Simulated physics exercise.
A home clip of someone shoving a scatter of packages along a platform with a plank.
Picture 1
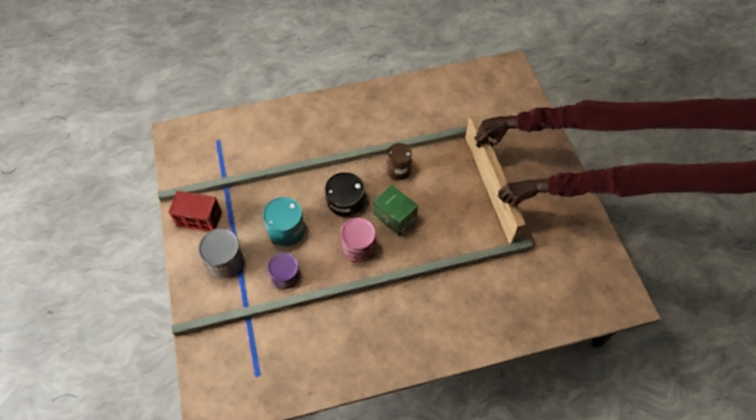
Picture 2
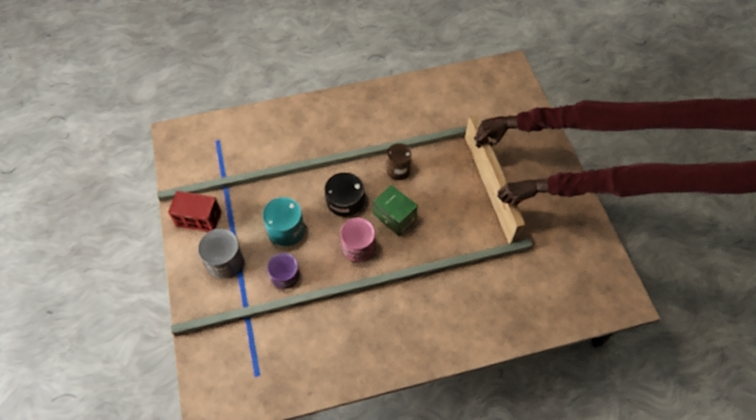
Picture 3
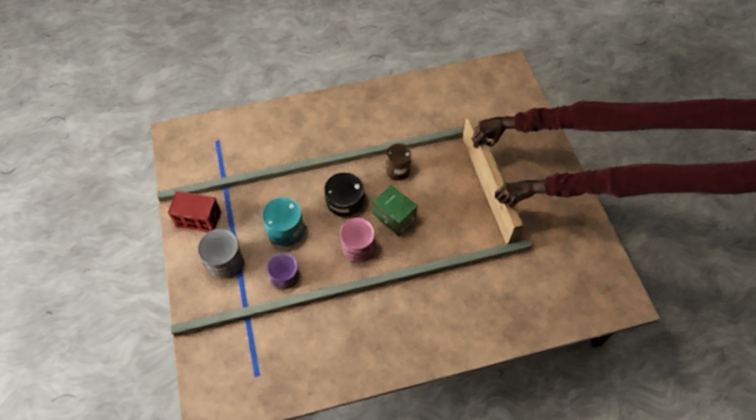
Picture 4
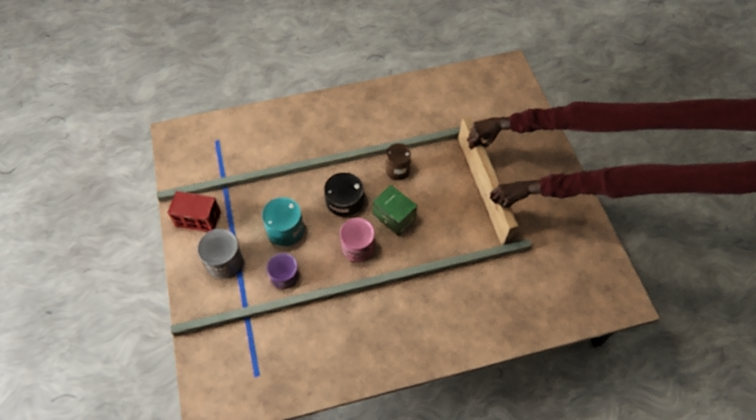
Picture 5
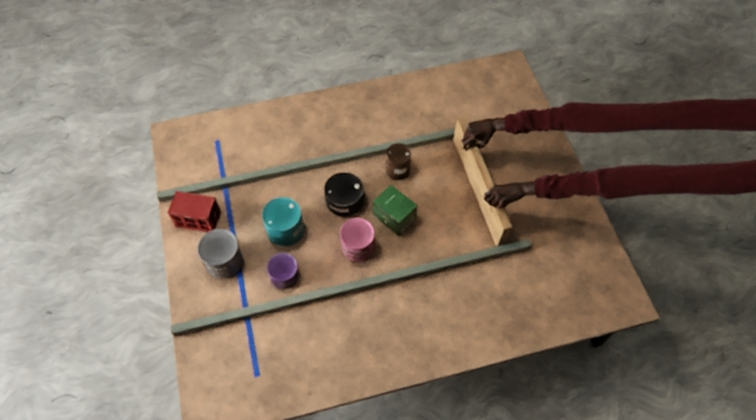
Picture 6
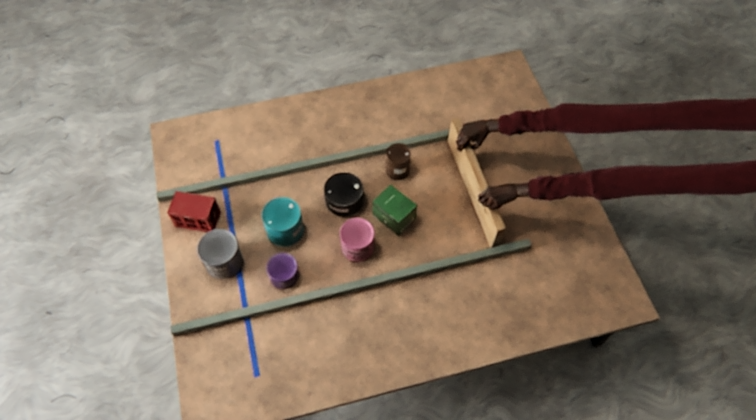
A brown tabletop on a rough grey floor is seen from above at a slight tilt by a still camera. Between two grey-green rails sit a red crate and grey pail near a blue line at left, turquoise, purple, black and pink containers midway, and a green box and small brown container farther right. Two dark-red-sleeved arms slide a wooden plank slightly left, while the objects stay essentially still.
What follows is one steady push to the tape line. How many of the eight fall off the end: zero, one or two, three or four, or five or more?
In the end the number that fall off is one or two.
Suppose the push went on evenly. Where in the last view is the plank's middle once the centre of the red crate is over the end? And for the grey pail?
Near (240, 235) and (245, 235).
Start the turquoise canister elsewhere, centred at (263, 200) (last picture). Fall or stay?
Then it survives.
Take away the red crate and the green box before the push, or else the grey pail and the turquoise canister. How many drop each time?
First 0, then 1.
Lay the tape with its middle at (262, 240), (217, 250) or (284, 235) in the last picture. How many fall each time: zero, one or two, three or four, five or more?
The falls would be zero; either one or two; not one.
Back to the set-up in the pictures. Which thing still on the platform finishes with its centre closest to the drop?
The turquoise canister ends nearest.
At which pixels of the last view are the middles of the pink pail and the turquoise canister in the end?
Near (221, 276) and (185, 253).
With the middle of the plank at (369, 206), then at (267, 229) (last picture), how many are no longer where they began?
First 4, then 8.
Early on, none off yet; red crate at rest near (195, 212); grey pail at rest near (221, 255); purple pail at rest near (283, 271).
A while later, none off yet; red crate at rest near (195, 212); grey pail at rest near (221, 255); purple pail moving near (280, 273).
Finally, the number that fall off is one or two; lost, grey pail and red crate.
